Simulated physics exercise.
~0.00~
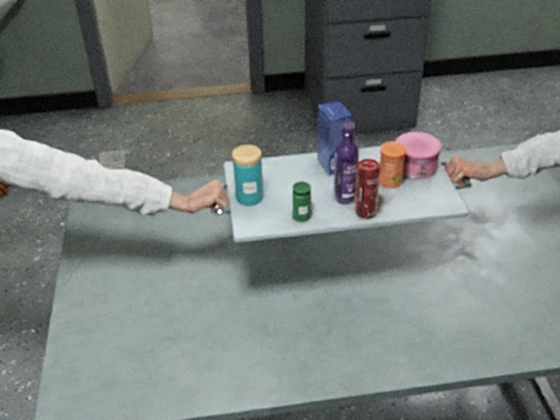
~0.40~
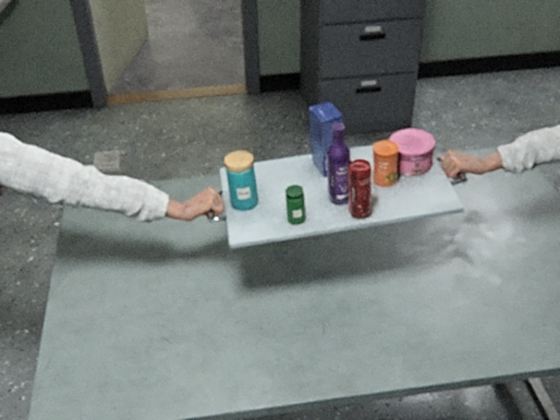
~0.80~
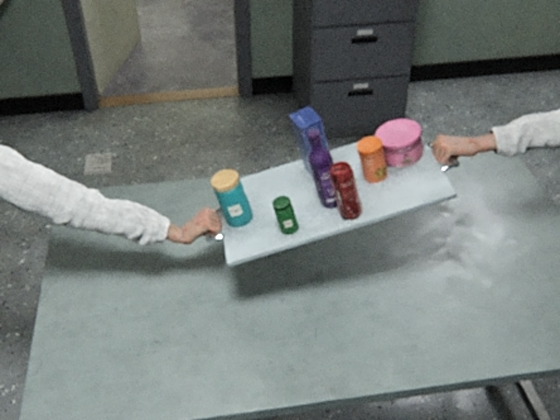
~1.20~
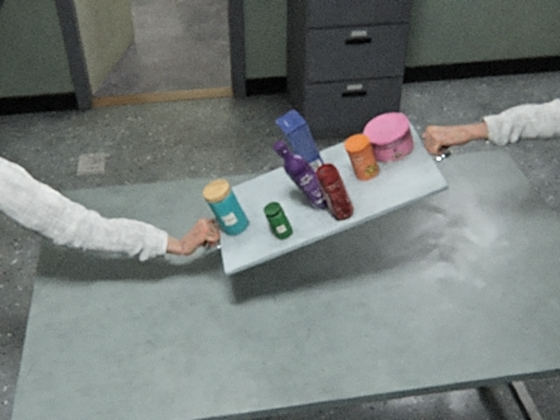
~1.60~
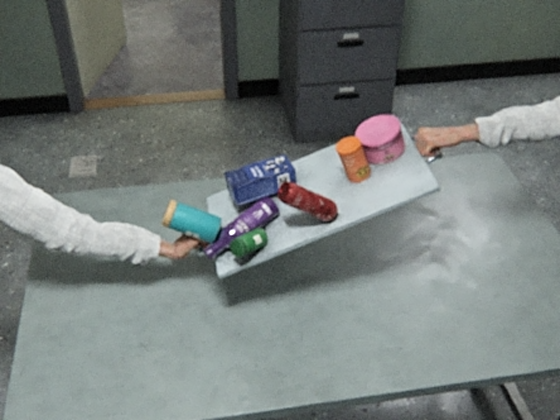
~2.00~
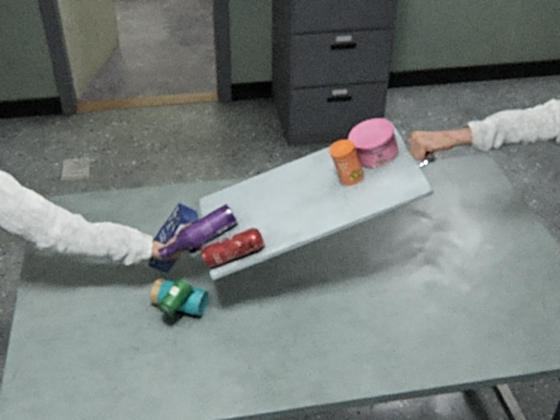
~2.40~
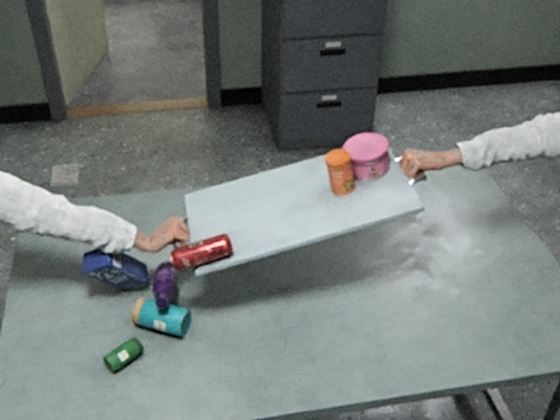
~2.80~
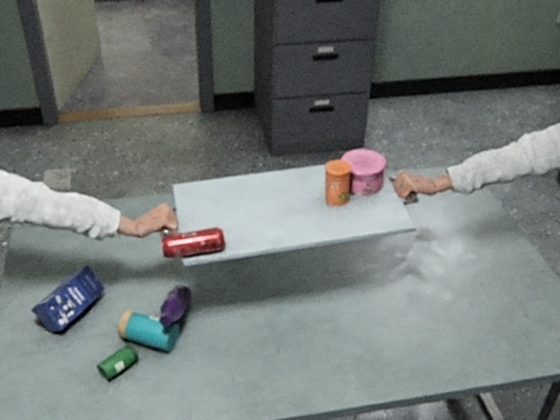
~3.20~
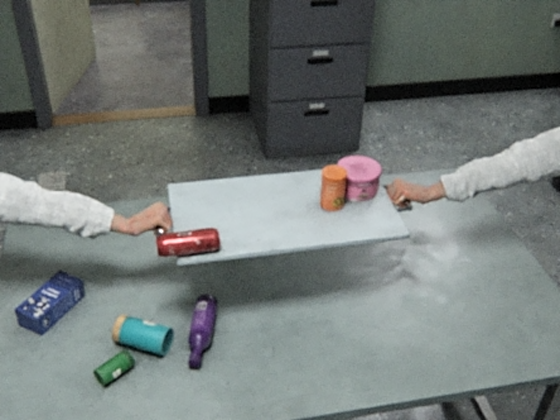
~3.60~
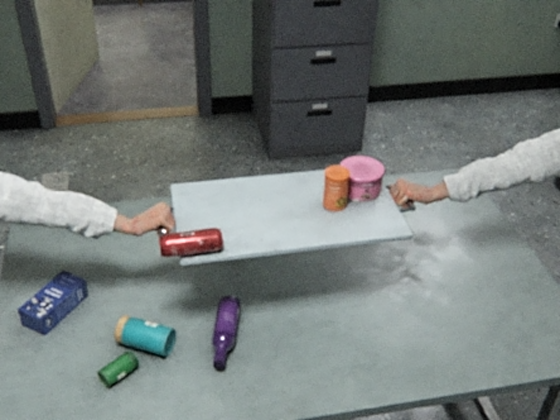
Two hands tip a tray left, spilling four items onto the table, then level it.
